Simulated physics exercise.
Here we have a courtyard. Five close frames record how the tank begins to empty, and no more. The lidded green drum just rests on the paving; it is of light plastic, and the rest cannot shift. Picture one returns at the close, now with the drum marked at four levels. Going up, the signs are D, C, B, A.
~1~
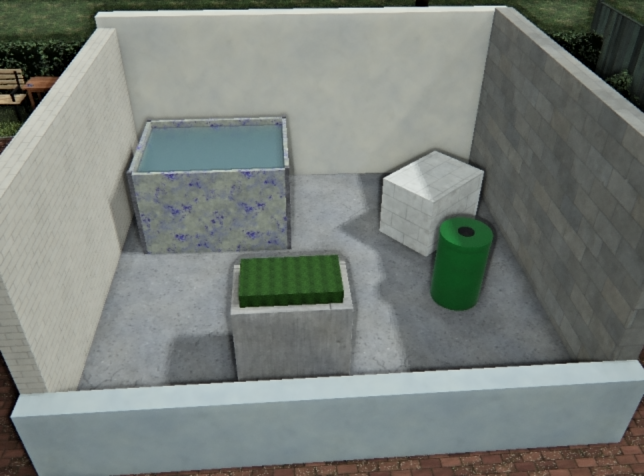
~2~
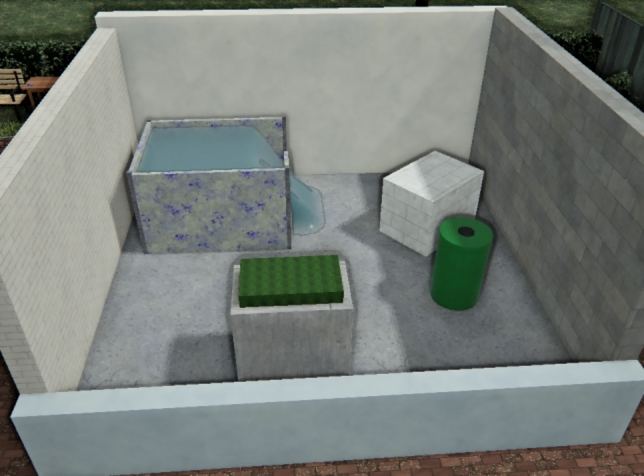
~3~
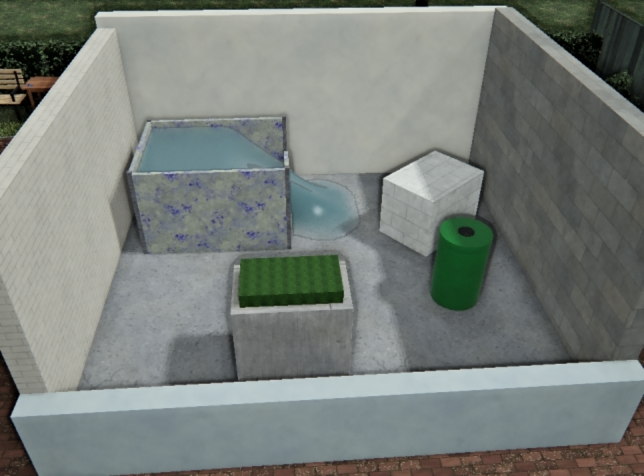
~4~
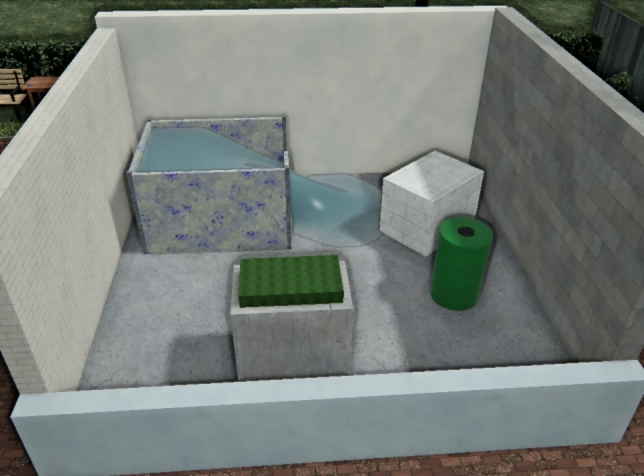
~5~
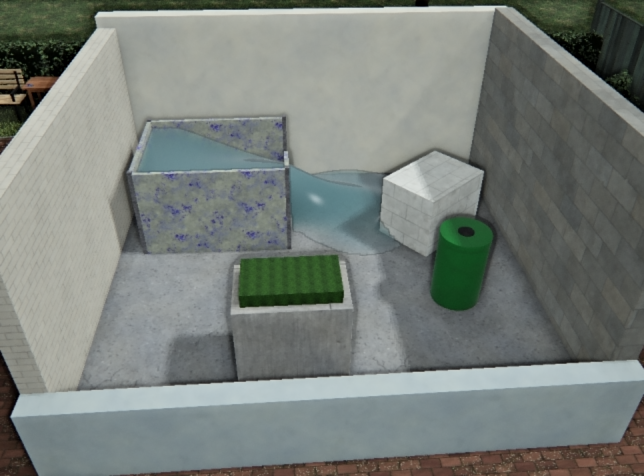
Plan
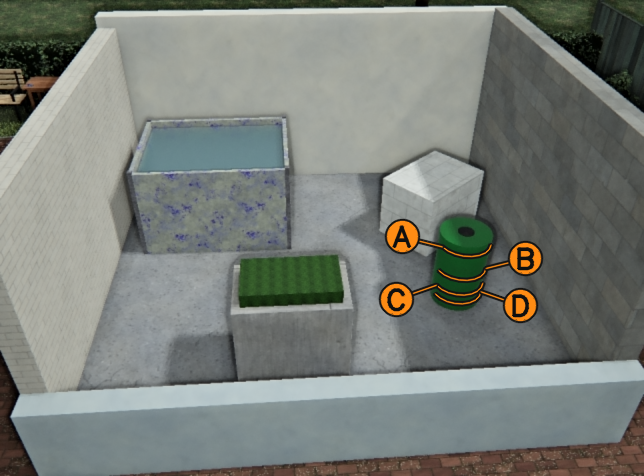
We see a walled courtyard with a stone tank full of water, a grass-topped block, a pale block and a green drum; water pours from the tank's right side and spreads across the ground to the pale block.
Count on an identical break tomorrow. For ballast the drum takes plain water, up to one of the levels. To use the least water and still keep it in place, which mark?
Take B.
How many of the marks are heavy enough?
Two of the four.
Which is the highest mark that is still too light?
Here it is mark C.
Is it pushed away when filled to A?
No, that is safe.
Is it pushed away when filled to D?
Yes, it does.
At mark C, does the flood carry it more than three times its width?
No.
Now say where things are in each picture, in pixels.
Lid of the green drum at (465, 232); tank full, its middle at (214, 149).
Water covers 3 % of the ground and is seen nearest the drum at (316, 206).
Water covers 7 % of the ground and is seen nearest the drum at (351, 227).
Water covers 12 % of the ground and is seen nearest the drum at (364, 240).
Lid of the green drum at (465, 232); water covers 16 % of the ground and is seen nearest the drum at (375, 248).
On the marked copy, A at (471, 256); B at (467, 280); C at (464, 295); D at (462, 303); from the bottom up D, C, B, A.
For mark A, it does not move.
For mark B, it shifts by a finger or two and stays.
For mark C, it is pushed about its own width away.
For mark D, it is pushed about 3 times its own width away.
